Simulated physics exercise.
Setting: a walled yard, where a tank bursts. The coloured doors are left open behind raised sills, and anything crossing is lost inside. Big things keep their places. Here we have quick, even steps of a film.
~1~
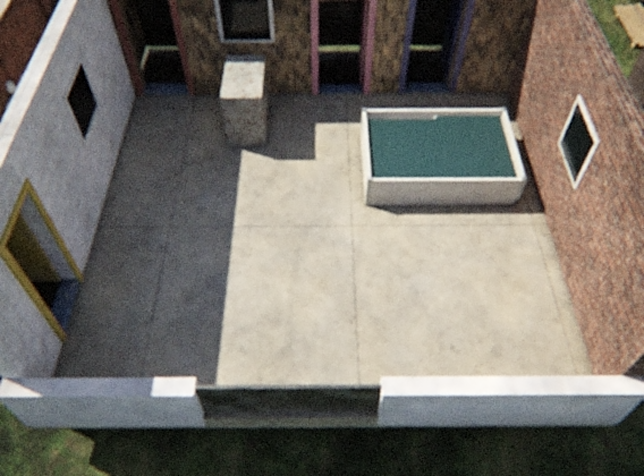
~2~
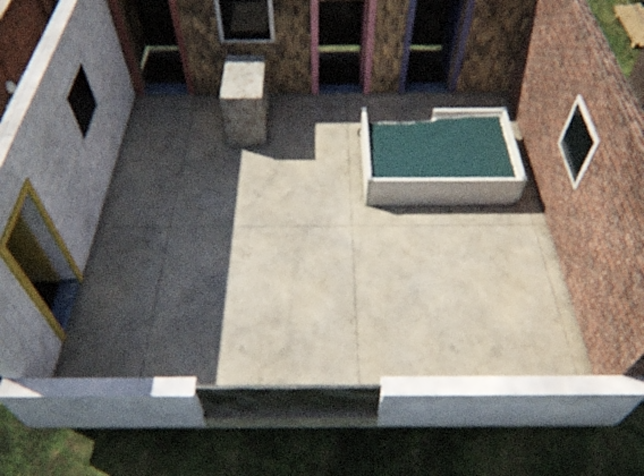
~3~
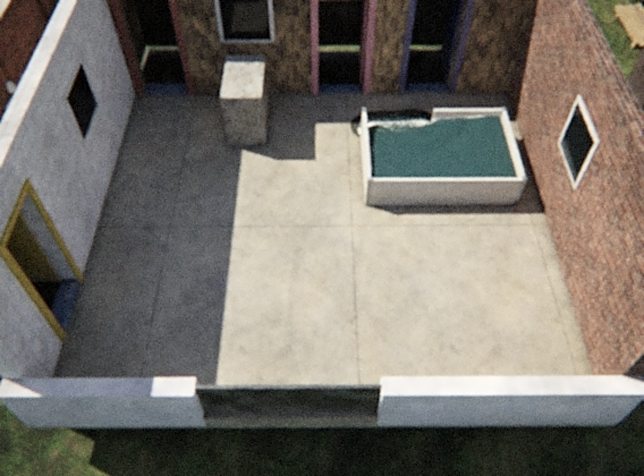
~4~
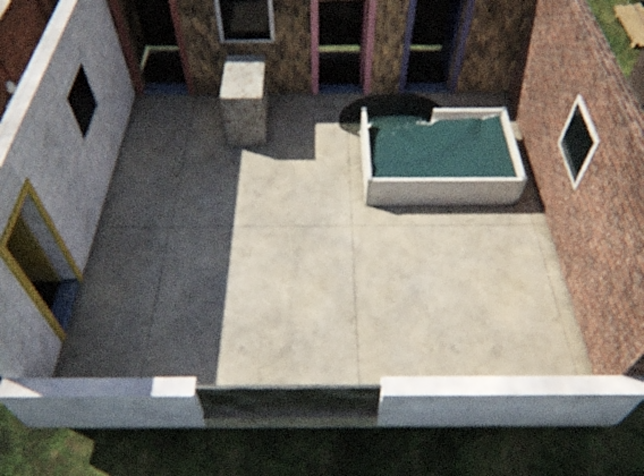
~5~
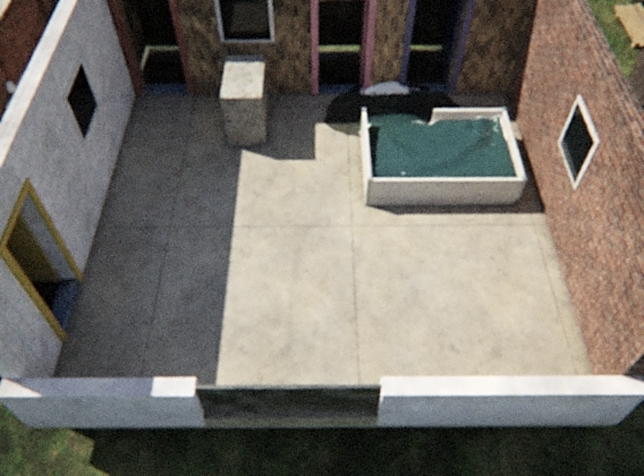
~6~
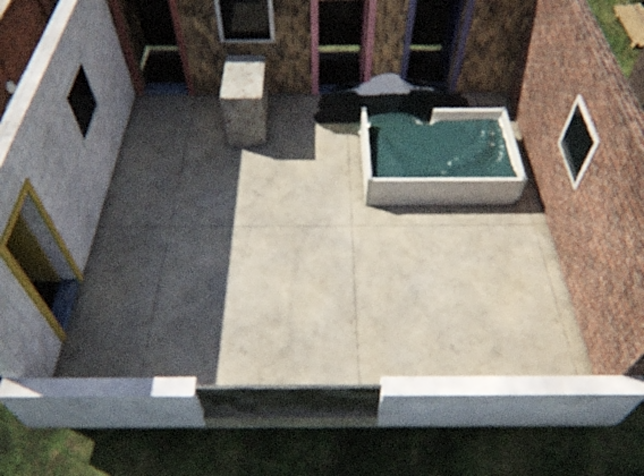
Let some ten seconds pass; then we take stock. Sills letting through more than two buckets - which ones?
I expect the yellow door to let through an acceptable amount; I expect the red door to let through an acceptable amount; I expect the blue door to let through too much; I expect the pink door to let through too much.
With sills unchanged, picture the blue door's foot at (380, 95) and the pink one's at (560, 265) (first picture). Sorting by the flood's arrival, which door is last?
That would be the yellow-painted one.
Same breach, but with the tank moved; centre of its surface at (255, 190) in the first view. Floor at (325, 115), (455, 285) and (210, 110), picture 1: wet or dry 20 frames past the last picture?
First spot swamped, second bare, third swamped.
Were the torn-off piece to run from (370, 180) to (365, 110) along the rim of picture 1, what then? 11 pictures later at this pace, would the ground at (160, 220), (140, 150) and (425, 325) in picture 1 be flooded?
Taken in turn they're swamped, swamped and unwetted.
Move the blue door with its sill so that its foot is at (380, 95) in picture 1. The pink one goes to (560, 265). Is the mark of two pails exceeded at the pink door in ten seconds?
The pink one does not overflow.
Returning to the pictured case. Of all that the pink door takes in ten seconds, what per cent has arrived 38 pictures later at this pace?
Result: 85 % of the ten-second total.
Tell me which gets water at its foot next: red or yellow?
It's the red-painted one.
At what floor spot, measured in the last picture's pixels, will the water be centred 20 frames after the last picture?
Point: (396, 143).
A moment on, water covers 10 % of the floor; the yellow door not reached, the red door not reached, the blue door over two buckets in, the pink door over two buckets in.
Next, water covers 10 % of the floor; the yellow door not reached, the red door not reached, the blue door far over two buckets in, the pink door far over two buckets in.
Then, water covers 25 % of the floor; the yellow door not reached, the red door wet at the sill, nothing in, the blue door far over two buckets in, the pink door far over two buckets in.
Later, water covers 50 % of the floor; the yellow door not reached, the red door under two buckets in, the blue door far over two buckets in, the pink door far over two buckets in.
In the end, water covers 80 % of the floor; the yellow door wet at the sill, nothing in, the red door under two buckets in, the blue door far over two buckets in, the pink door far over two buckets in.
